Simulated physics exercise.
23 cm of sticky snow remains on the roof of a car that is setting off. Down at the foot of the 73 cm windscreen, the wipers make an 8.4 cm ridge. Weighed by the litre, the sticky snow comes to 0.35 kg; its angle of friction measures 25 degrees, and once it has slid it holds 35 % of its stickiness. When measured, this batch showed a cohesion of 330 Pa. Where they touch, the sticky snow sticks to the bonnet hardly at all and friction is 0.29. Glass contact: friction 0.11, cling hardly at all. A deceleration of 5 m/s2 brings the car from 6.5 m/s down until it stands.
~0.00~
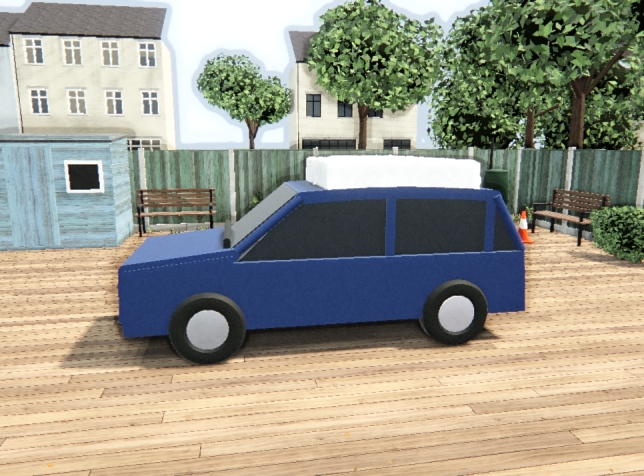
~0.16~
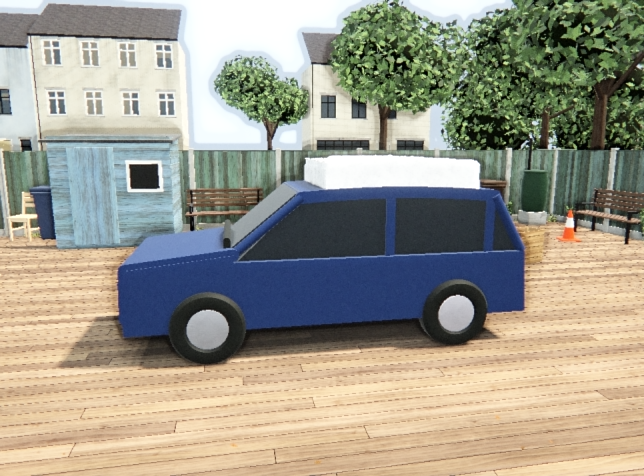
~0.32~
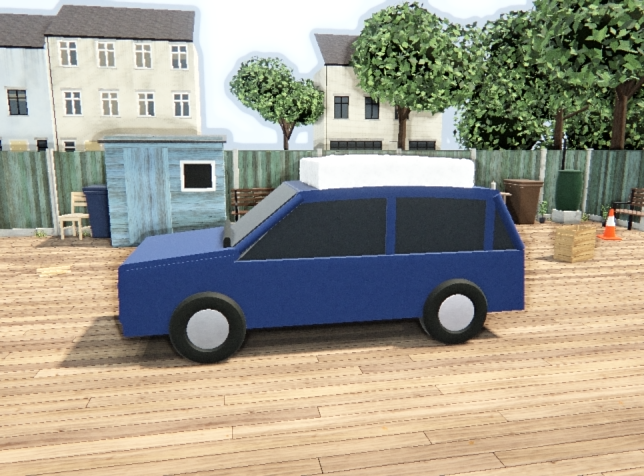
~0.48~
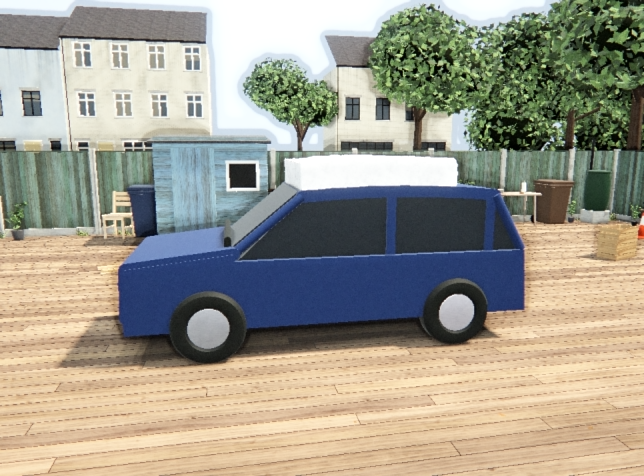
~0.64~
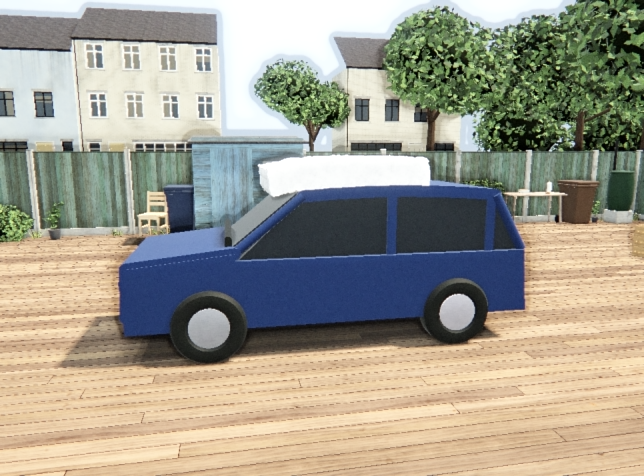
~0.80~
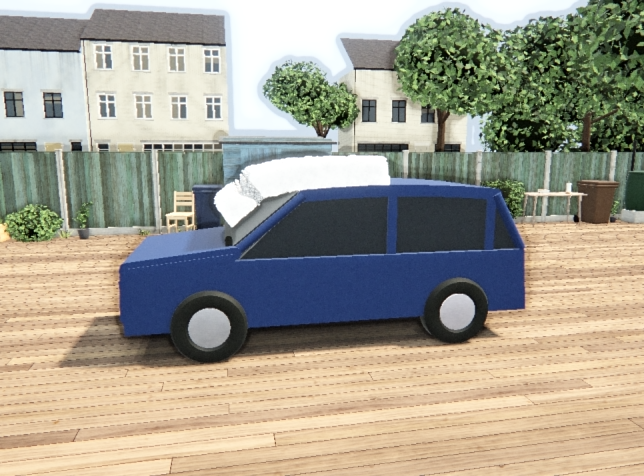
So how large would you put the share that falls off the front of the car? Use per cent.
I would put it near 97 %.
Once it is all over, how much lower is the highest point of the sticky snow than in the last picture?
70 cm.
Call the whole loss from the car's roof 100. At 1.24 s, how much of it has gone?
100 %.
By 1.24 s, none of the snow is on the roof, none on the glass, 76 % on the bonnet and 24 % has gone off the nose.
By 1.76 s, none of the snow is on the roof, none on the glass, 4 % on the bonnet and 96 % has gone off the nose.
By 2.28 s, none of the snow is on the roof, none on the glass, 3 % on the bonnet and 97 % has gone off the nose.
By 2.80 s, none of the snow is on the roof, none on the glass, 3 % on the bonnet and 97 % has gone off the nose.
By 2.90 s, at the end, none of the snow is on the roof, none on the glass, 3 % on the bonnet and 97 % has gone off the nose.
